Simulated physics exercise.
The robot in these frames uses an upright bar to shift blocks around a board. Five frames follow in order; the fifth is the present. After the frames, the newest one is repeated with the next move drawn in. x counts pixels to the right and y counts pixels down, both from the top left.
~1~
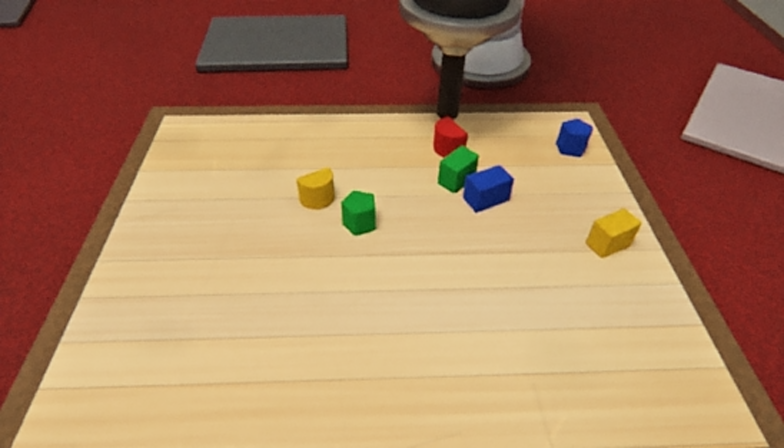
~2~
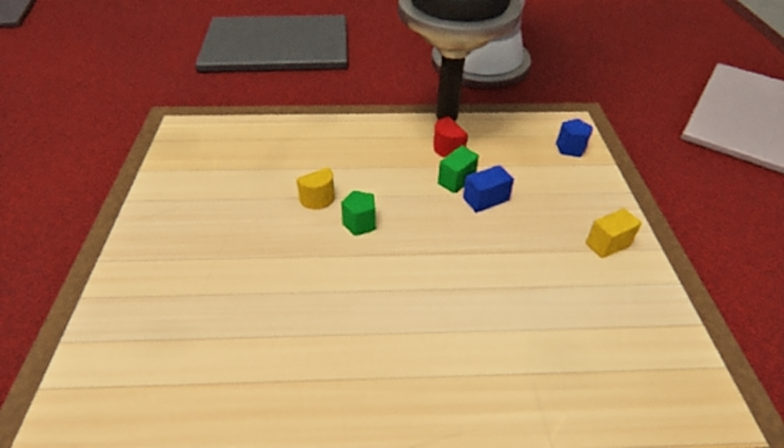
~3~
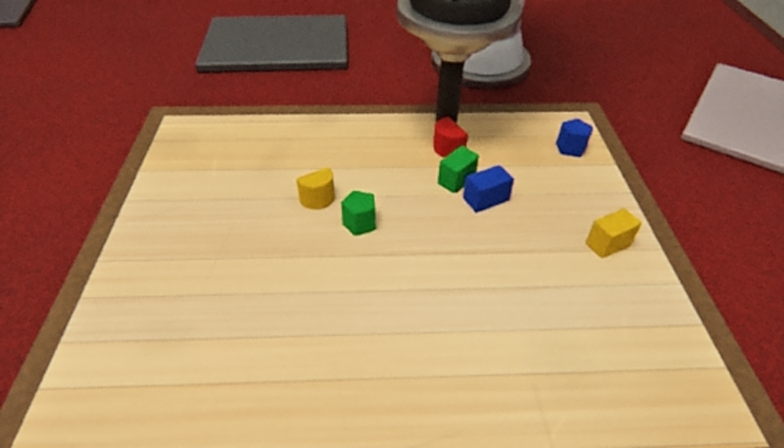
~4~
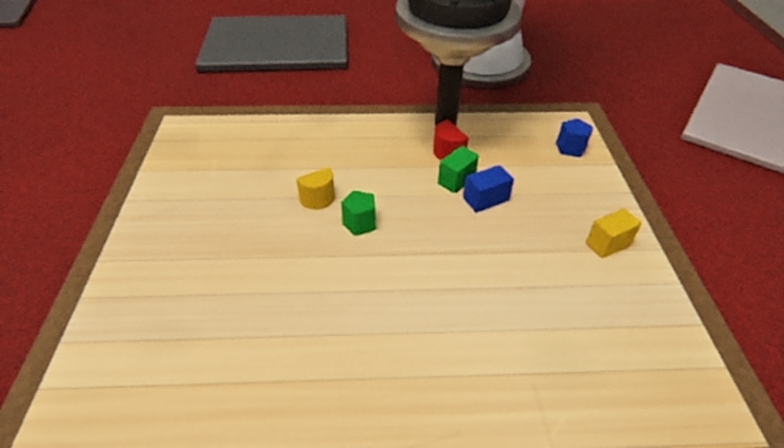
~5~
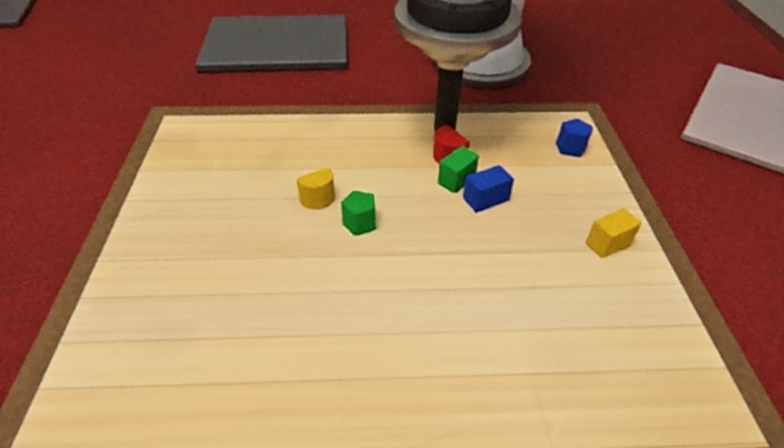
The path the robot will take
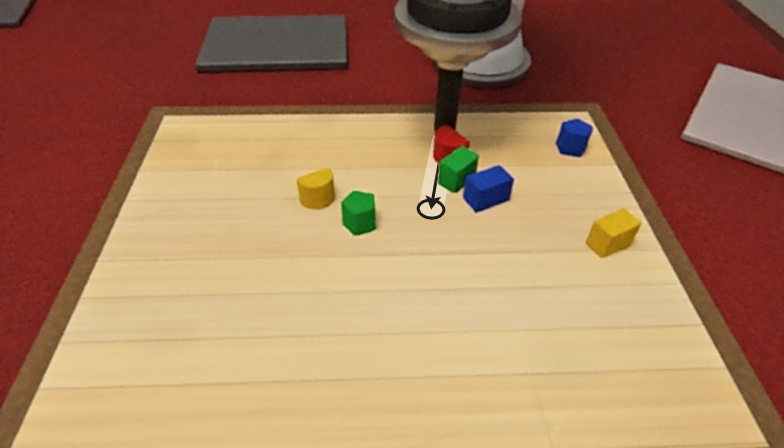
On a wooden board, a robot's upright bar nudging the red half-round block slightly toward the green rectangular block, other blocks staying still.
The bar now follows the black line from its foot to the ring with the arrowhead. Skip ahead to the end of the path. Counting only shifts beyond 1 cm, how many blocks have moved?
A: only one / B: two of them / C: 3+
It's C.
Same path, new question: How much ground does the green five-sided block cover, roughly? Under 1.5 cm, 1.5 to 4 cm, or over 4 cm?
Goes under 1.5 cm.
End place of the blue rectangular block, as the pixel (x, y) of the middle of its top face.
The blue rectangular block ends near (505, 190).
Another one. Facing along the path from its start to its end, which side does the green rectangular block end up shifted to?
Off to the left side.
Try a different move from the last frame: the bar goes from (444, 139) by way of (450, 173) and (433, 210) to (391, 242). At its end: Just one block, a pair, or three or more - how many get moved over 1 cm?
3 or more blocks.
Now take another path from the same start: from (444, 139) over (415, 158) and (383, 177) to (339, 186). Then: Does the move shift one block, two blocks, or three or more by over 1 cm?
One block moves.
The drawn path runs in a line from (444, 139) to (431, 209).
What follows on the original path. One third of the way, bar (441, 151); red half-round block (463, 153), turned 60° anticlockwise; green rectangular block (476, 169), turned 35° clockwise; blue rectangular block (498, 184), turned 15° clockwise.
Two thirds of the way, bar (436, 174); red half-round block (463, 162); green rectangular block (486, 176), turned 20° clockwise; blue rectangular block (505, 190).
At the end, bar (432, 199); green five-sided block not moved; red half-round block (462, 162), turned 140° anticlockwise; green rectangular block (486, 176), turned 20° clockwise; blue rectangular block (505, 190).
